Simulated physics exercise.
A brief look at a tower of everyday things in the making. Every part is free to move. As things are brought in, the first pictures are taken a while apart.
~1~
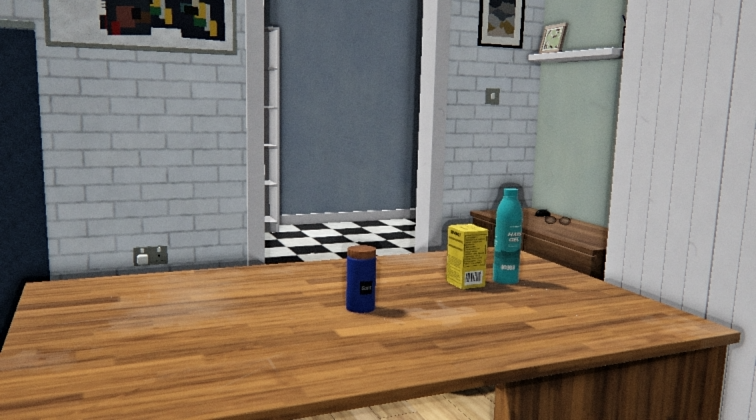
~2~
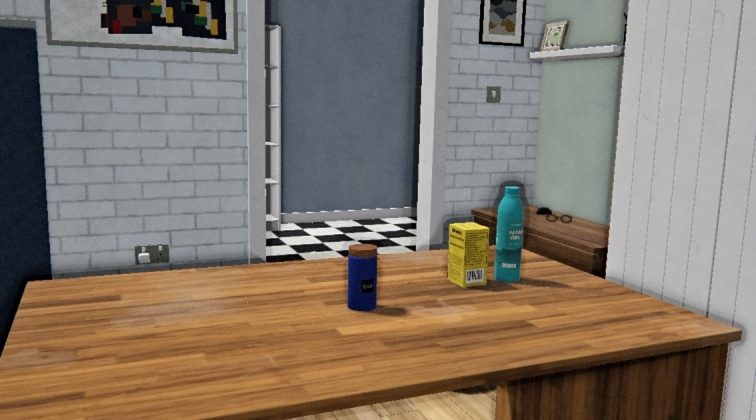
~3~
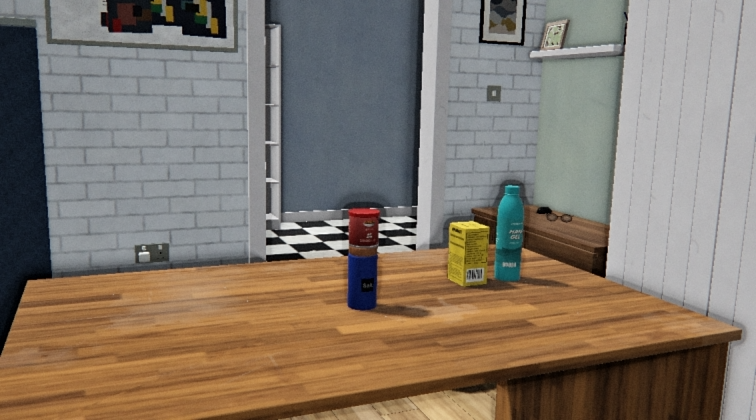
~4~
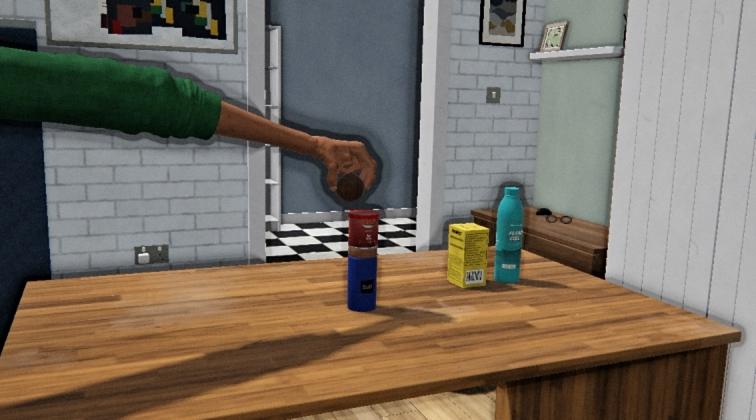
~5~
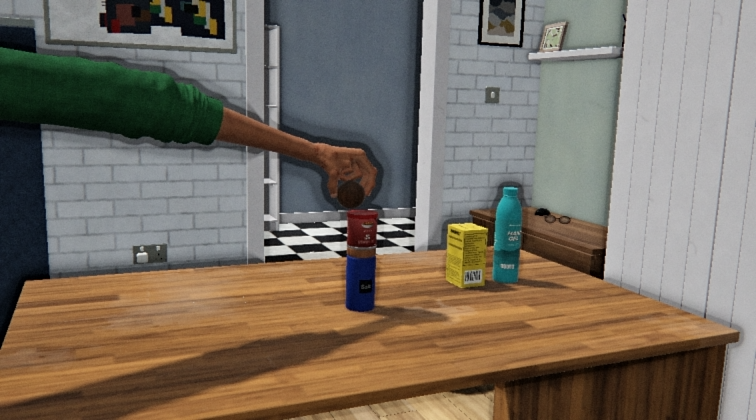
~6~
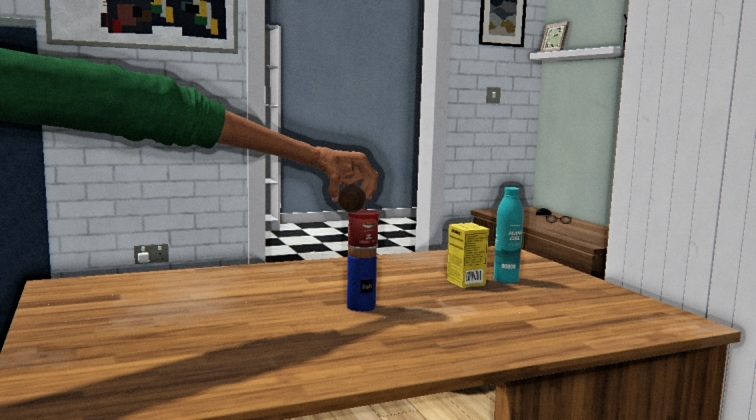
The clip opens on a wooden table with a blue jar in the middle and a yellow carton and teal bottle to its right. A red container then appears on top of the jar, and a green-sleeved arm reaches in from the left, lowering a small brown onion slightly onto it, still gripping it.
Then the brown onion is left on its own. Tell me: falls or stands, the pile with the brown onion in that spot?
I predict no tumble.
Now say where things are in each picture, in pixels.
The last thing is not in view yet; yellow carton (467, 256), in the first picture.
The last thing is not in view yet; blue jar (363, 277), in the second picture.
The last thing is not in view yet; yellow carton (468, 254), in the third picture.
On its way; brown onion (350, 187); blue jar (362, 278), in the fourth picture.
On its way; brown onion (351, 194); yellow carton (466, 255), in the fifth picture.
Set down, still held; brown onion (352, 198); blue jar (362, 277), in the sixth picture.
Then, 0.20 s later than the last frame, all is still.
Then, 0.40 s later than the last frame, brown onion resting near (352, 198).
When it is over, all 5 as before. End places, in pixels of the last picture, brown onion near (352, 198). The pile holds.
